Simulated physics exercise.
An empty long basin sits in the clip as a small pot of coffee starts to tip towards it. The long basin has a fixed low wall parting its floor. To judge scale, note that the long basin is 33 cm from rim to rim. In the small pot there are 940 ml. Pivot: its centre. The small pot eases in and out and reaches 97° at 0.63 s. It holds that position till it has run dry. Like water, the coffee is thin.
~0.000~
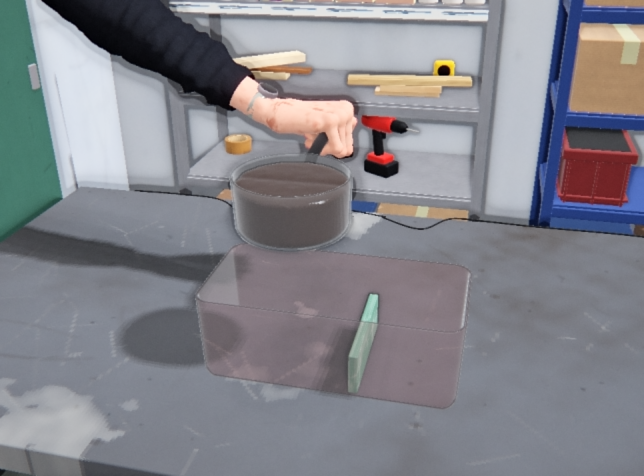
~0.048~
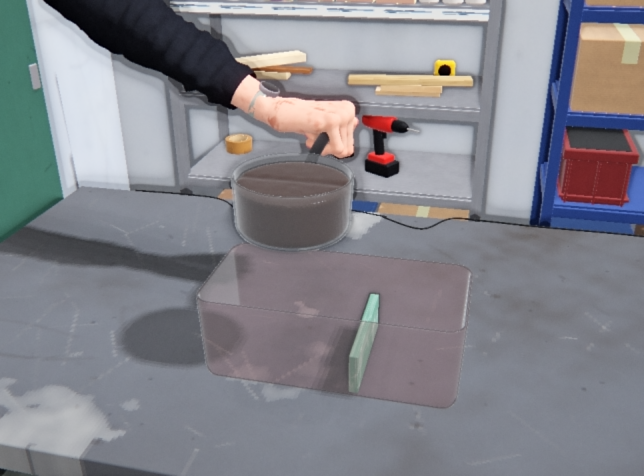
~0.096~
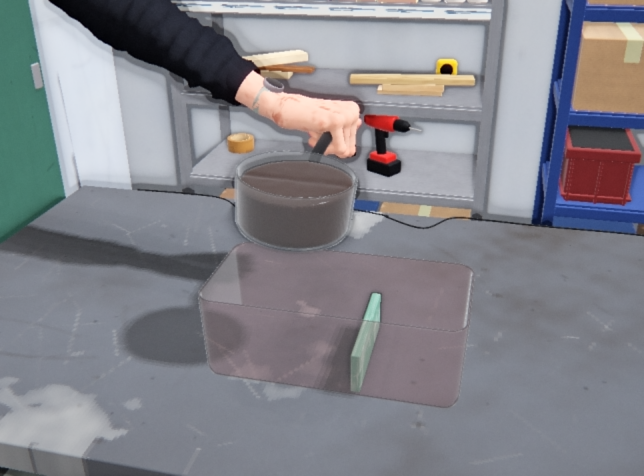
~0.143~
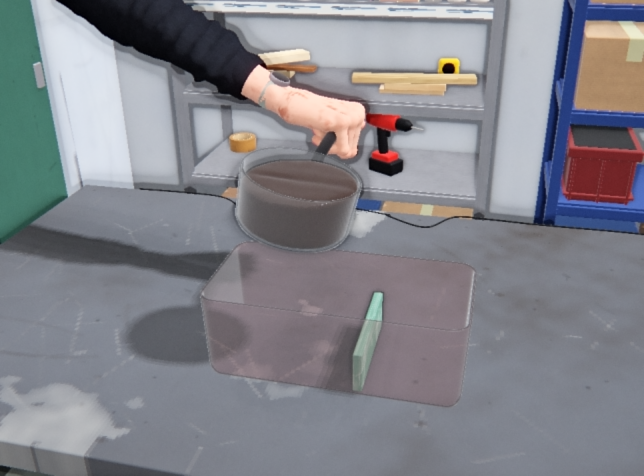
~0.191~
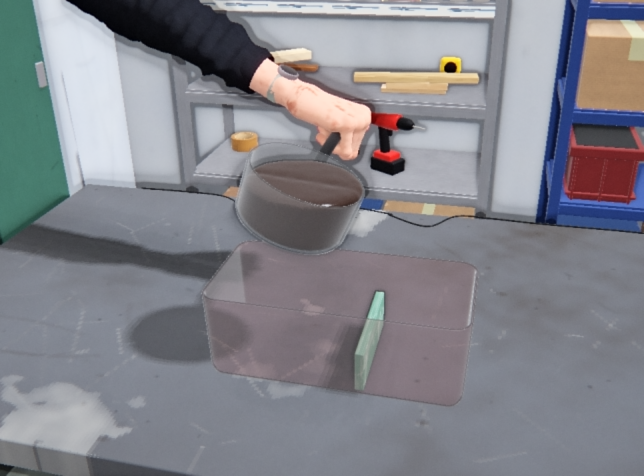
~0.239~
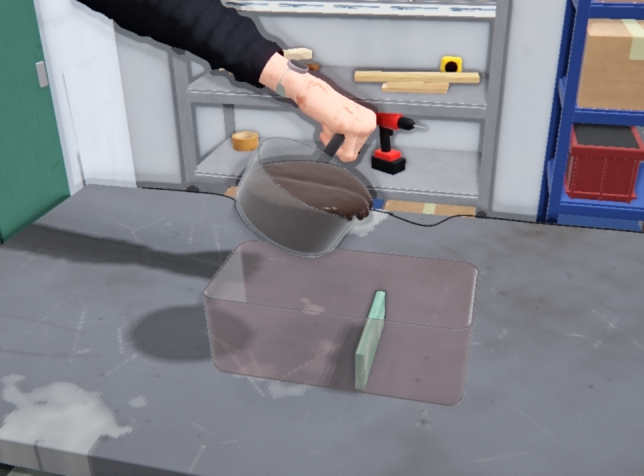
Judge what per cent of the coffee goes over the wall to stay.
72 percent, roughly.
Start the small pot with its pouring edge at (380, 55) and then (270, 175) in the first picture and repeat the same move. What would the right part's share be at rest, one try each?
Respectively about 70 and 10 percent.
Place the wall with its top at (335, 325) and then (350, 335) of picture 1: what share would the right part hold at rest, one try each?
I'd say 90 percent on the first go, 75 percent on the next.
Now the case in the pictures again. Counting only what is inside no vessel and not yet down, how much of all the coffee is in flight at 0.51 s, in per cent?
Near 34 per cent at that moment.
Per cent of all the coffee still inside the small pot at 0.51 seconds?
Fraction remaining: Approx. 30 per cent.
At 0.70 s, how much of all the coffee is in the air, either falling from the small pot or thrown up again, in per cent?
About 7 % of the total.
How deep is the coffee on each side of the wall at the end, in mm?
Once settled, the left stands around 8 mm and the right around 36 mm.
After 0.51 s the tilt is 88° and 30 per cent is still to pour, 0 is left of the wall and 36 right of it.
After 0.70 s the tilt is 97° and 8 per cent is still to pour, 12 is left of the wall and 73 right of it.
After 0.91 s the tilt is 97° and 2 per cent is still to pour, 23 is left of the wall and 73 right of it.
After 1.13 s the tilt is 97° and 0 per cent is still to pour, 26 is left of the wall and 72 right of it.
In the end 27 per cent lies left of the wall, 72 right of it and 1 outside.
